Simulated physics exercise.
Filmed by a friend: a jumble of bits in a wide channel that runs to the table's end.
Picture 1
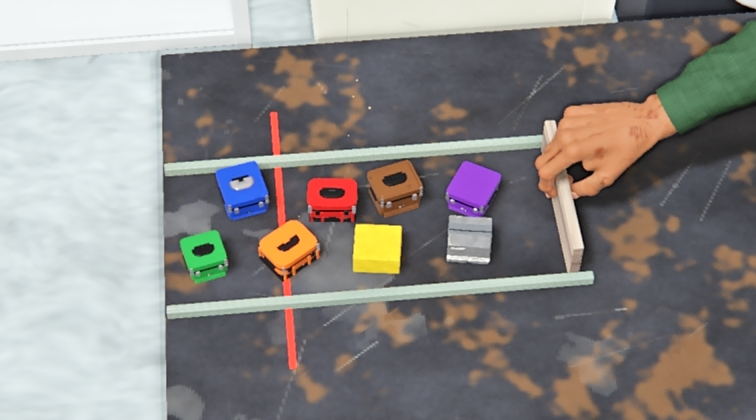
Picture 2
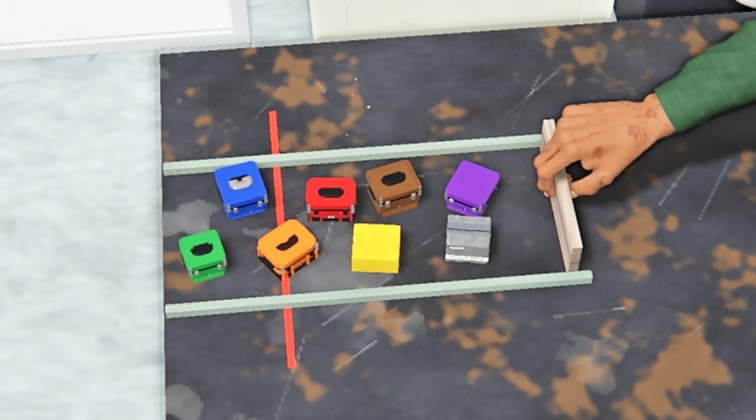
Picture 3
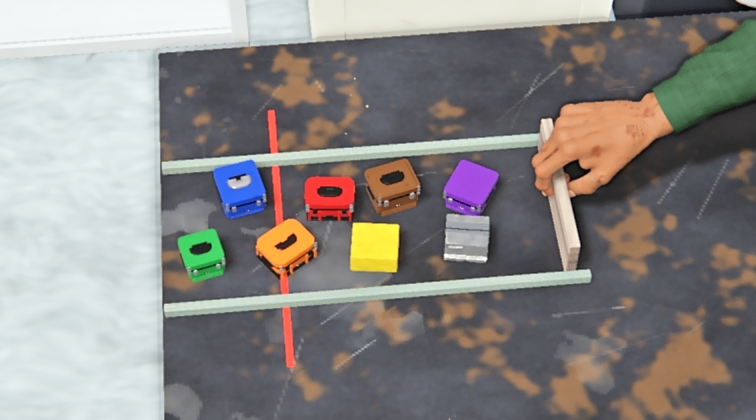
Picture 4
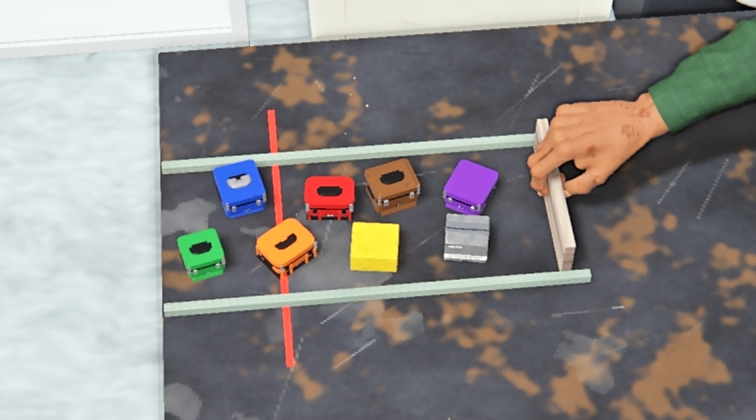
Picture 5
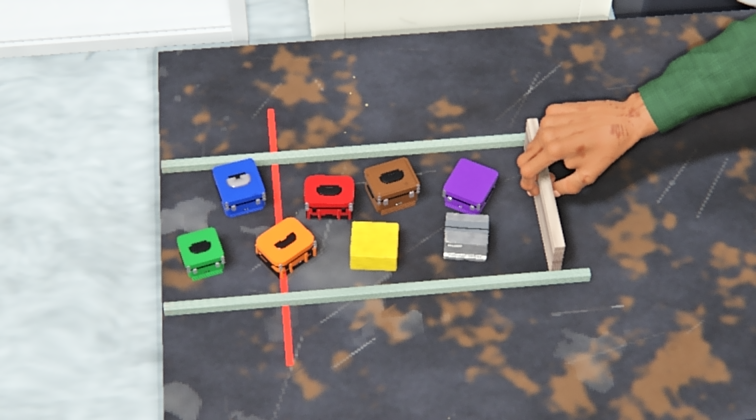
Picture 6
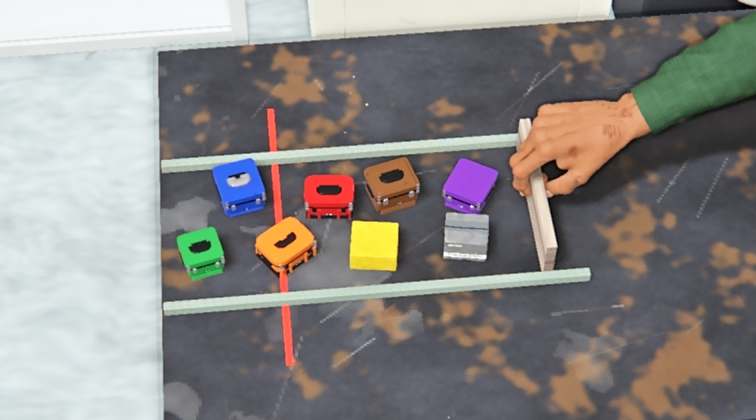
Hand in a green sleeve holding a wooden board, then sliding it slightly left towards small coloured cases and blocks, which stay still.
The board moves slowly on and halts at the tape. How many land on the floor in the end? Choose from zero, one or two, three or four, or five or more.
In the end, one or two land there.
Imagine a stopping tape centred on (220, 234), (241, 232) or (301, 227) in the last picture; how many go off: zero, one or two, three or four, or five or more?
More than four; three or four; one to two.
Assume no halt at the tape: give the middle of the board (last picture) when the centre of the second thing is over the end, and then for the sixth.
I'd say close to (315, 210), then close to (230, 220).
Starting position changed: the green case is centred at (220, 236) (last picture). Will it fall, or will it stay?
Note: From that start it slides off.
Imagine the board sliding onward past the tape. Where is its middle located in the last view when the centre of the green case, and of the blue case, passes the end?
(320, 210) and then (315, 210), give or take.
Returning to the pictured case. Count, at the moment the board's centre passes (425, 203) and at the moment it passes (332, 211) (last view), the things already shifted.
Moved so far: 5, later 8.
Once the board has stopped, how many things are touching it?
It ends up touching 2.
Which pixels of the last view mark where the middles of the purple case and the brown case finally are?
The purple case ends up near (258, 213), and the brown case near (214, 201).
Early on, none off yet; green case at rest near (201, 254); blue case at rest near (240, 188); orange case at rest near (286, 248).
A while later, none off yet; green case at rest near (198, 254); blue case travelled about its own width near (207, 185); orange case travelled about its own width near (247, 248).
Finally, the number that fall off is one or two; lost, blue case and green case.
